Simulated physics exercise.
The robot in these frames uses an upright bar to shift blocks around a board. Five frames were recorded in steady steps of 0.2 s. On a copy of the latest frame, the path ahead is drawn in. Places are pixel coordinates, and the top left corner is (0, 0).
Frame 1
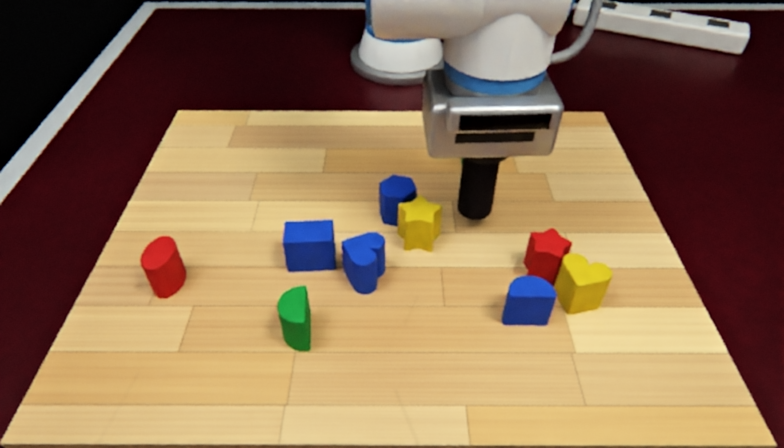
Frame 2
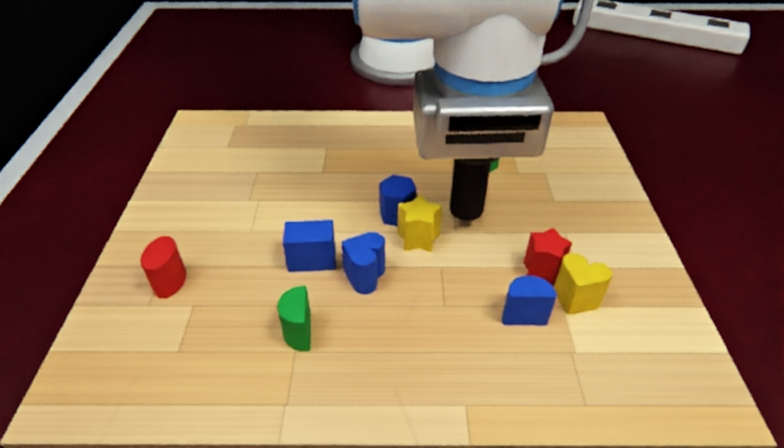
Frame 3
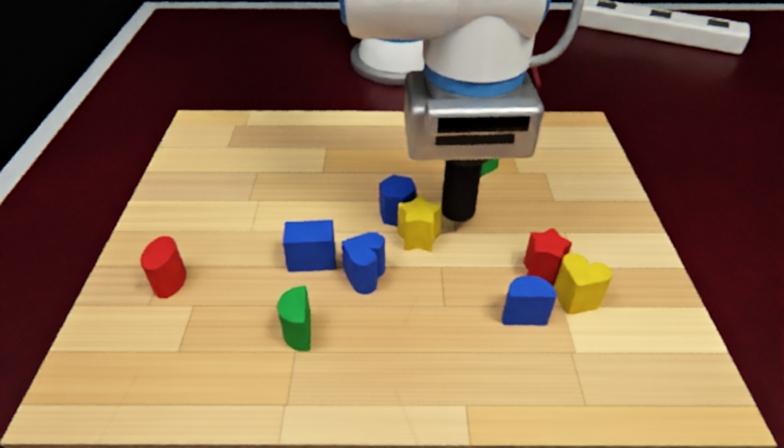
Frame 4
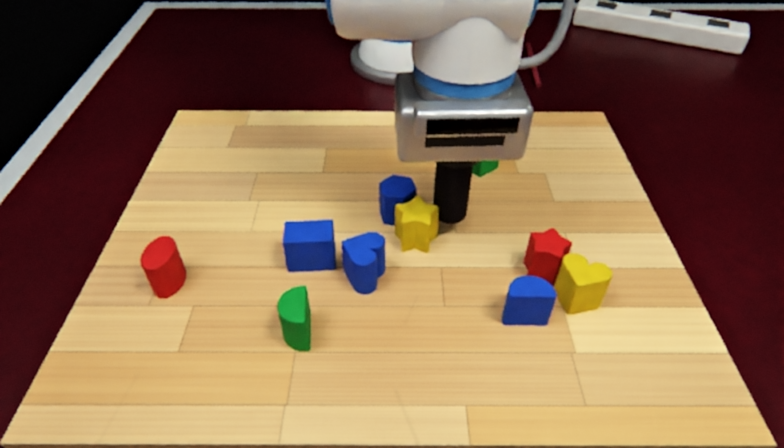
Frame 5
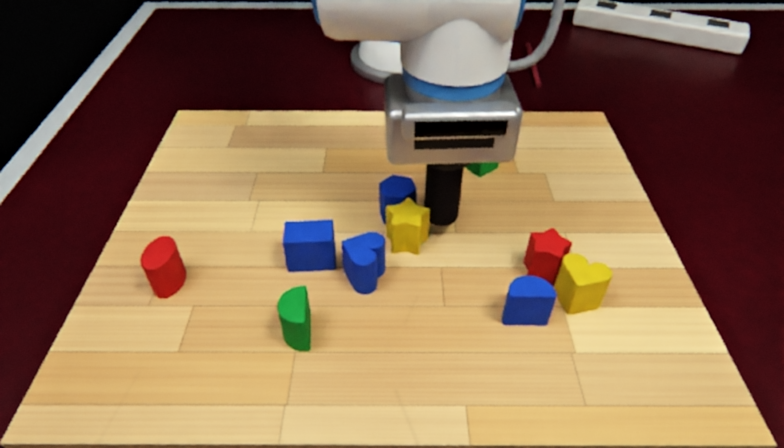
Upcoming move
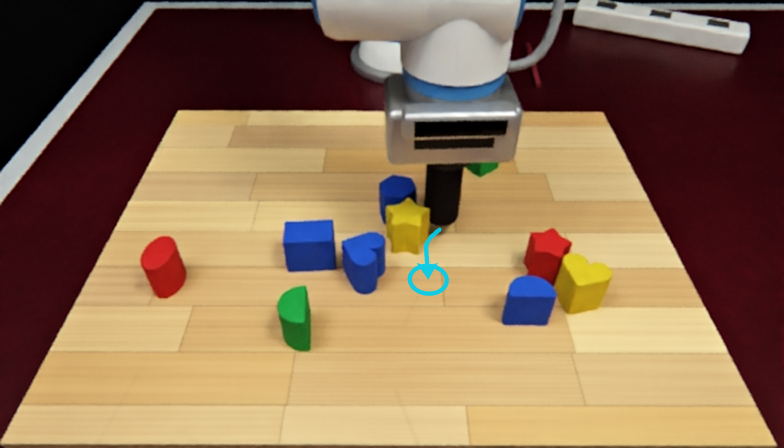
On the wooden board, the robot's black bar moves left and nudges the yellow star left.
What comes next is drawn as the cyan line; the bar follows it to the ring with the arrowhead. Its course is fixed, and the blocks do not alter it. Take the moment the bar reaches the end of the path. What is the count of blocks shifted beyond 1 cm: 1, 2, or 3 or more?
The answer will be one.
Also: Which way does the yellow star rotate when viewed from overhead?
That block twists clockwise.
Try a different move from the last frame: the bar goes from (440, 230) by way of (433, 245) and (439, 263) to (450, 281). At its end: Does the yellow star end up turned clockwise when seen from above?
Yes - that is the case.
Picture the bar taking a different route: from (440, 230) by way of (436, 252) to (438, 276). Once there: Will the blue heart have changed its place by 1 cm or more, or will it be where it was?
It is still where it was.
The line goes from (440, 230) over (427, 243) and (427, 261) to (428, 279).
What follows on the original path. Halfway along, bar (427, 239); yellow star (392, 219), turned 50° clockwise.
At the end, bar (429, 266); blue hexagon unmoved; yellow star (393, 220), turned 60° clockwise.
